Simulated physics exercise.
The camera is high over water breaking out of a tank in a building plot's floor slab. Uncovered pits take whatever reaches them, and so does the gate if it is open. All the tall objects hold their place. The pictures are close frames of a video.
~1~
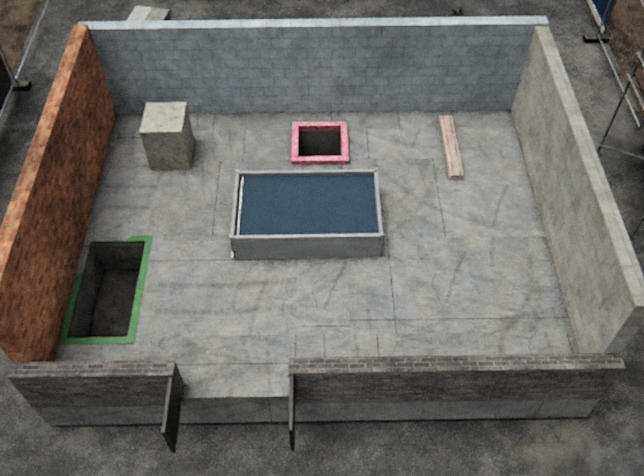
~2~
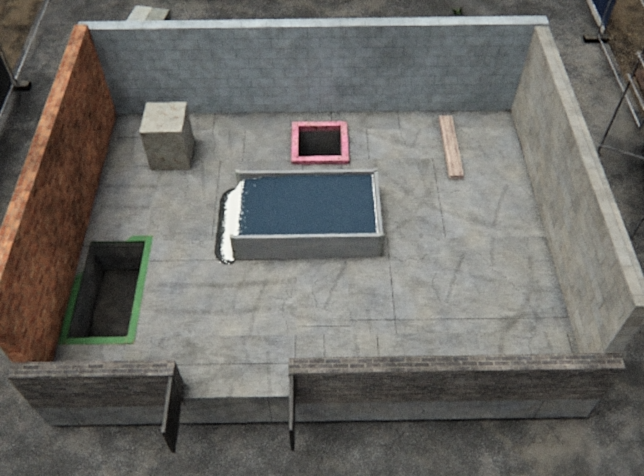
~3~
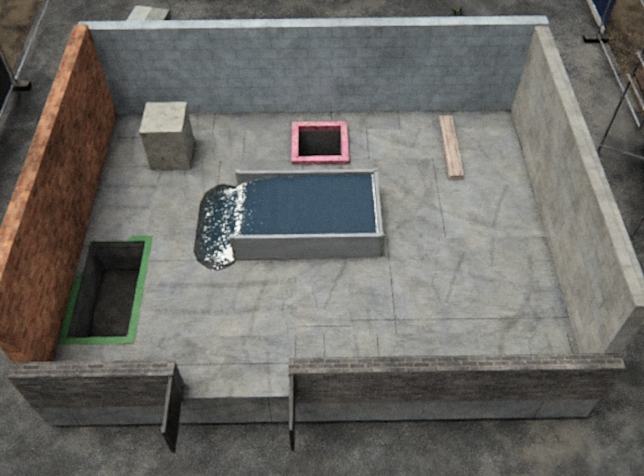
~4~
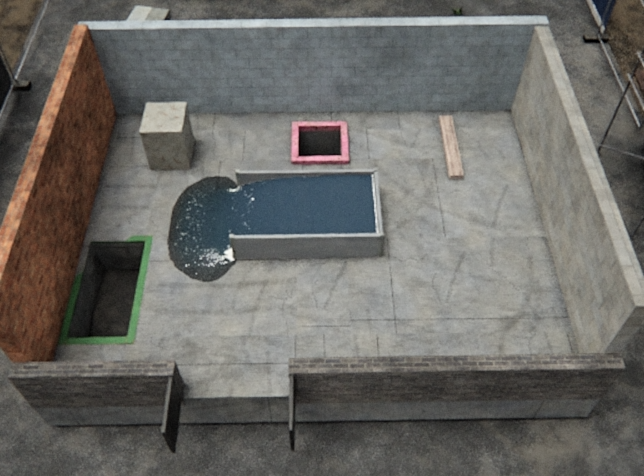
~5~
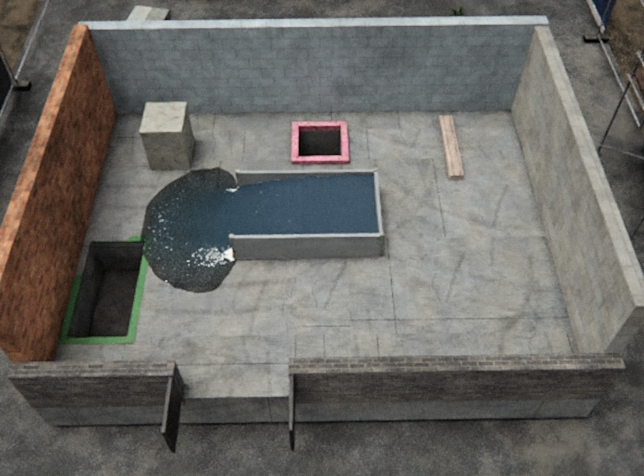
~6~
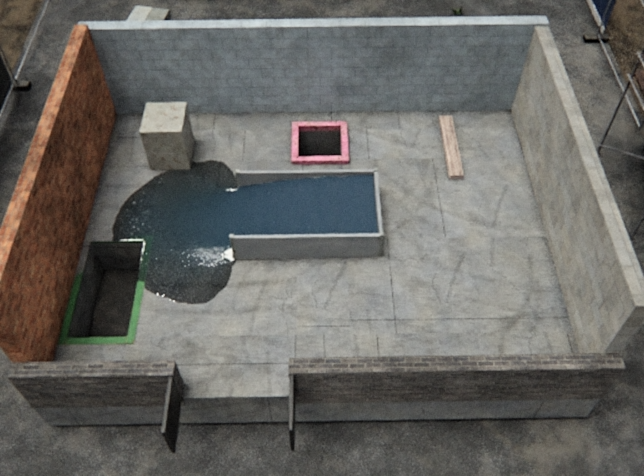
A walled building plot with a grey floor slab is seen from high above by a still camera. A rectangular tank of dark blue water sits in the middle, with a pink-edged opening behind it, a pale block at back left, a green-edged pit at front left and a reddish wall along the left. Water breaks from the tank's left end, foaming white, and spreads leftward in a widening dark pool to the pit's edge.
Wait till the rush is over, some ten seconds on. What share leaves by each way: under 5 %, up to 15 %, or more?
The gate takes under 5 %; the green pit takes over 15 %; the pink pit takes under 5 %.
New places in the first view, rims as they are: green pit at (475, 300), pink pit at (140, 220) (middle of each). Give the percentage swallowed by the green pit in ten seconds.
In per cent: Green 6.
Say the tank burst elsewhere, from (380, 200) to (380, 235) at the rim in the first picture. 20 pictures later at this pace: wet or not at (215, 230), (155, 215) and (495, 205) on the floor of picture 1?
In that order: Dry, no water, awash.
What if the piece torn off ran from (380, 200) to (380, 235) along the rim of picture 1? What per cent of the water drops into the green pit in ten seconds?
In per cent: Green 2.
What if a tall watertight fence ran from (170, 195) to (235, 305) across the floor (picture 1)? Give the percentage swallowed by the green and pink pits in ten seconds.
Parts in a hundred: Green 20, pink 0.
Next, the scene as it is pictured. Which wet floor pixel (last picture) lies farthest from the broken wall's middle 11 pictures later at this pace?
Around (117, 115).
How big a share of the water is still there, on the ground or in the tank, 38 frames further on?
About 54 per cent.
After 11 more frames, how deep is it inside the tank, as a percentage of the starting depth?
About 44 per cent.
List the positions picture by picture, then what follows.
Still water in the tank at (307, 205), in the first picture.
The front is at (231, 262), out from the gap at (239, 218), in the second picture.
Water pours out at (239, 219) and has run to (206, 262), in the third picture.
Water pours out at (239, 220) and has run to (181, 265), in the fourth picture.
Water pours out at (239, 220) and has run to (145, 249), in the fifth picture.
The front is at (120, 219), out from the gap at (239, 220), in the sixth picture.
A moment on, water covers 15 % of the floor; the gate 0 %, the green pit 5 %, the pink pit 0 %.
Next, water covers 20 % of the floor; the gate 0 %, the green pit 15 %, the pink pit 0 %.
Then, water covers 25 % of the floor; the gate 0 %, the green pit 30 %, the pink pit 0 %.
Later, water covers 35 % of the floor; the gate 0 %, the green pit 45 %, the pink pit 0 %.
In the end, water covers 45 % of the floor; the gate 0 %, the green pit 55 %, the pink pit 0 %.
